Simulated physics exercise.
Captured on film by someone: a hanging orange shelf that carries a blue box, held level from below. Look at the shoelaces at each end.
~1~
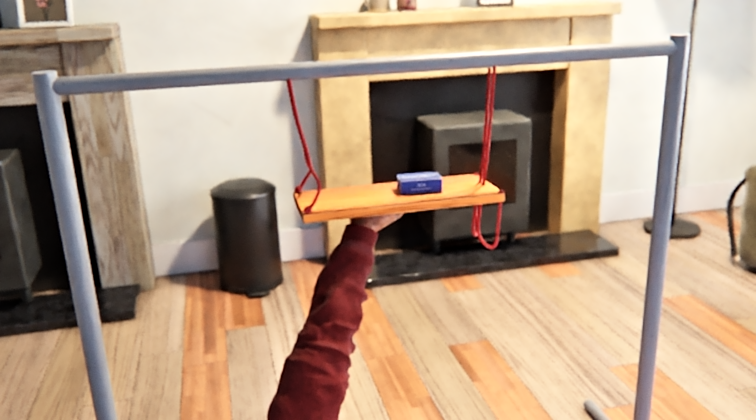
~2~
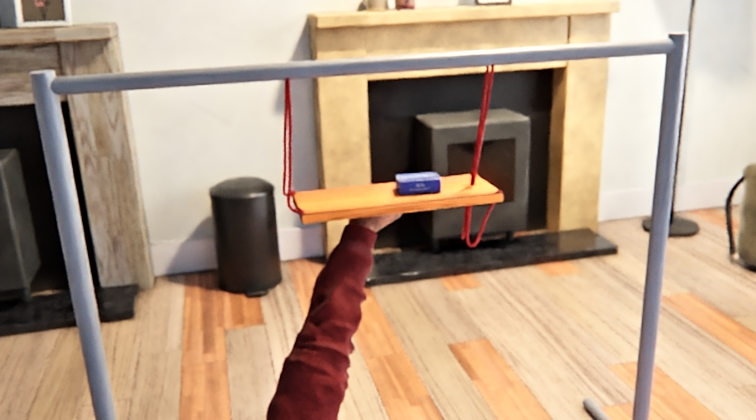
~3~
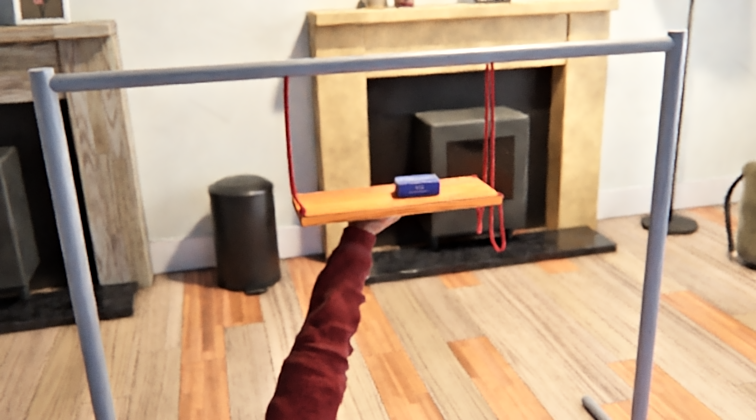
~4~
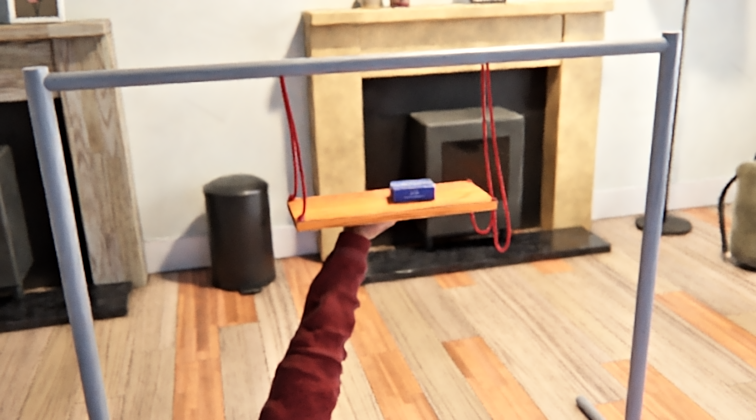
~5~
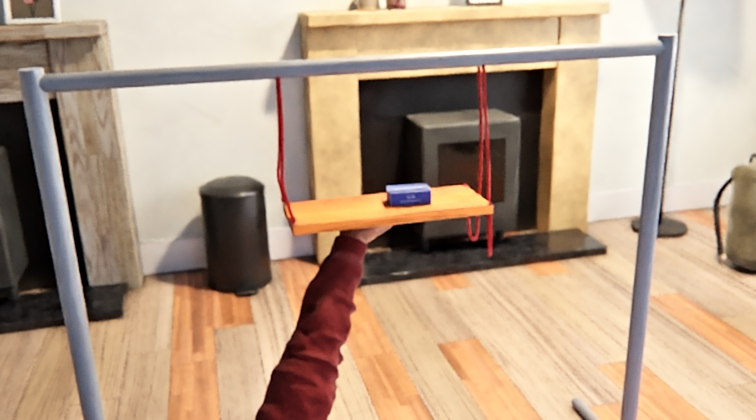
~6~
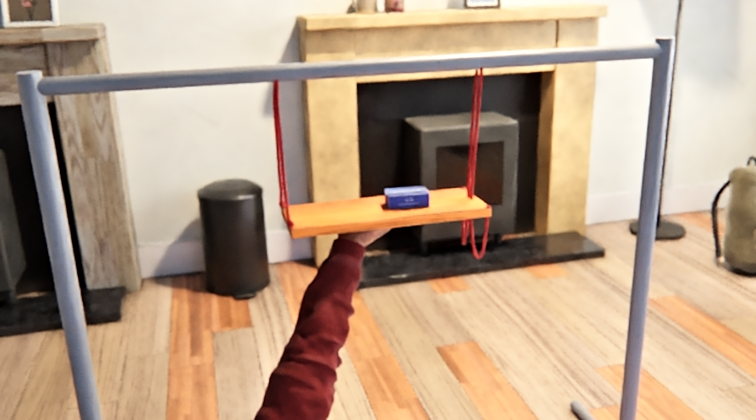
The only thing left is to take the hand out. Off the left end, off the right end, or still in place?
It's likely to fall away rightward, if you ask me.
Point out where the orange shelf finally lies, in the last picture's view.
Middle at (366, 267) in the last picture.
Then, 0.44 s past the final frame, board tipped 15° down to the right; box sliding near (513, 242).
Then, 0.98 s past the final frame, board tipped 30° down to the right; box on the floor near (641, 388).
Then, 1.50 s past the final frame, board tipped 38° down to the right; box on the floor near (634, 379).
When it is over, board tipped 37° down to the right; box on the floor near (634, 379). The blue box tumbles from the right end.
